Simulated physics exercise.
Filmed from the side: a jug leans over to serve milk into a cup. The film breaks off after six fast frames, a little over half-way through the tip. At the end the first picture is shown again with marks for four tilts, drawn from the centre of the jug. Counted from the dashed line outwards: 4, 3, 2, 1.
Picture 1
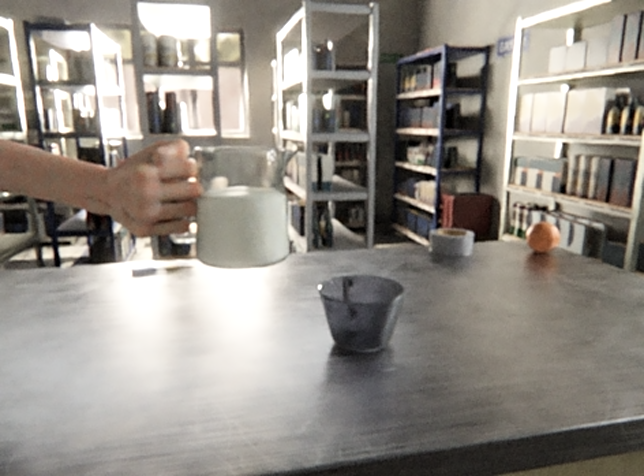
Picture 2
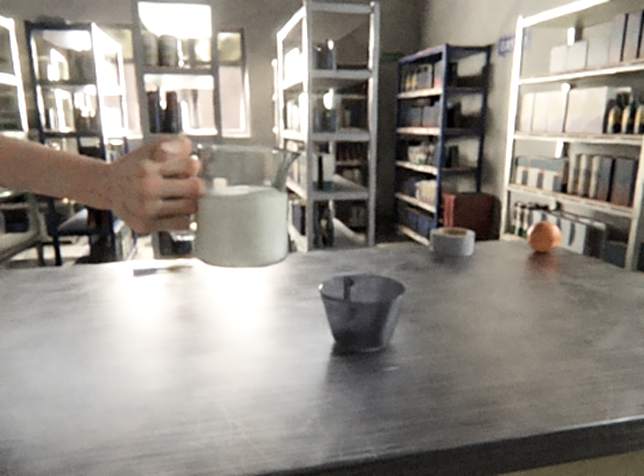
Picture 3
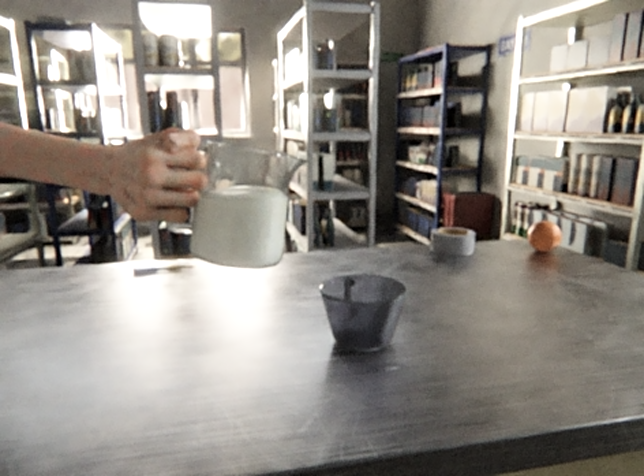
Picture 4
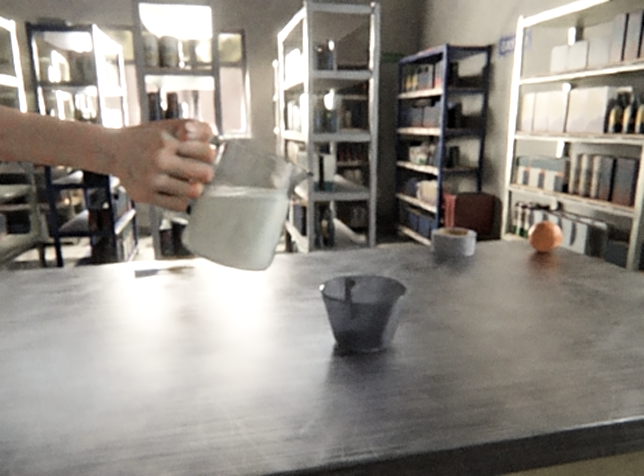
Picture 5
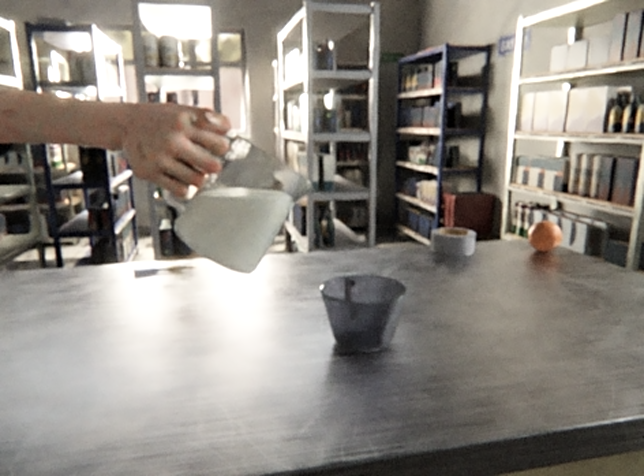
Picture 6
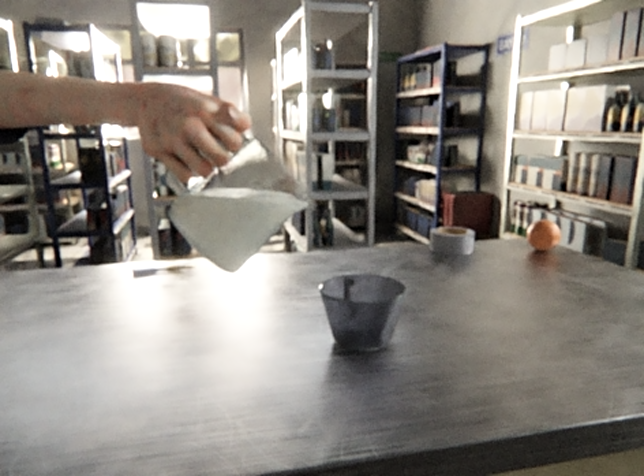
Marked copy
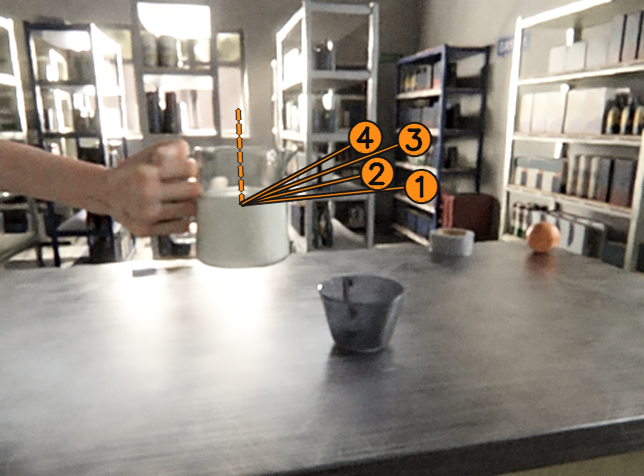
At first, a hand at the left holds a clear jug of pale liquid upright above a grey table, near a small dark cup. The hand then tilts the jug steadily to the right, its base swinging up to the left, until it leans steeply with the liquid still inside.
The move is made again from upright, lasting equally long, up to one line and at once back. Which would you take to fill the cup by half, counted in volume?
Take 3.
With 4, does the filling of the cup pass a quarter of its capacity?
Yes.
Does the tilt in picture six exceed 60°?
No.
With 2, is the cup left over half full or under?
Over.
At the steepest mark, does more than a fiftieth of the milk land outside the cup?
Yes.
In orange, 1 at (405, 187); 2 at (360, 176); 3 at (398, 144); 4 at (350, 145).
Choosing 1, the cup ends with about 71 % of what it can hold; 20 % of the milk is spilt.
Choosing 2, the cup ends with about 64 % of what it can hold; 10 % of the milk is spilt.
Choosing 3, the cup ends with about 52 % of what it can hold; 4 % of the milk is spilt.
Choosing 4, the cup ends with about 34 % of what it can hold.
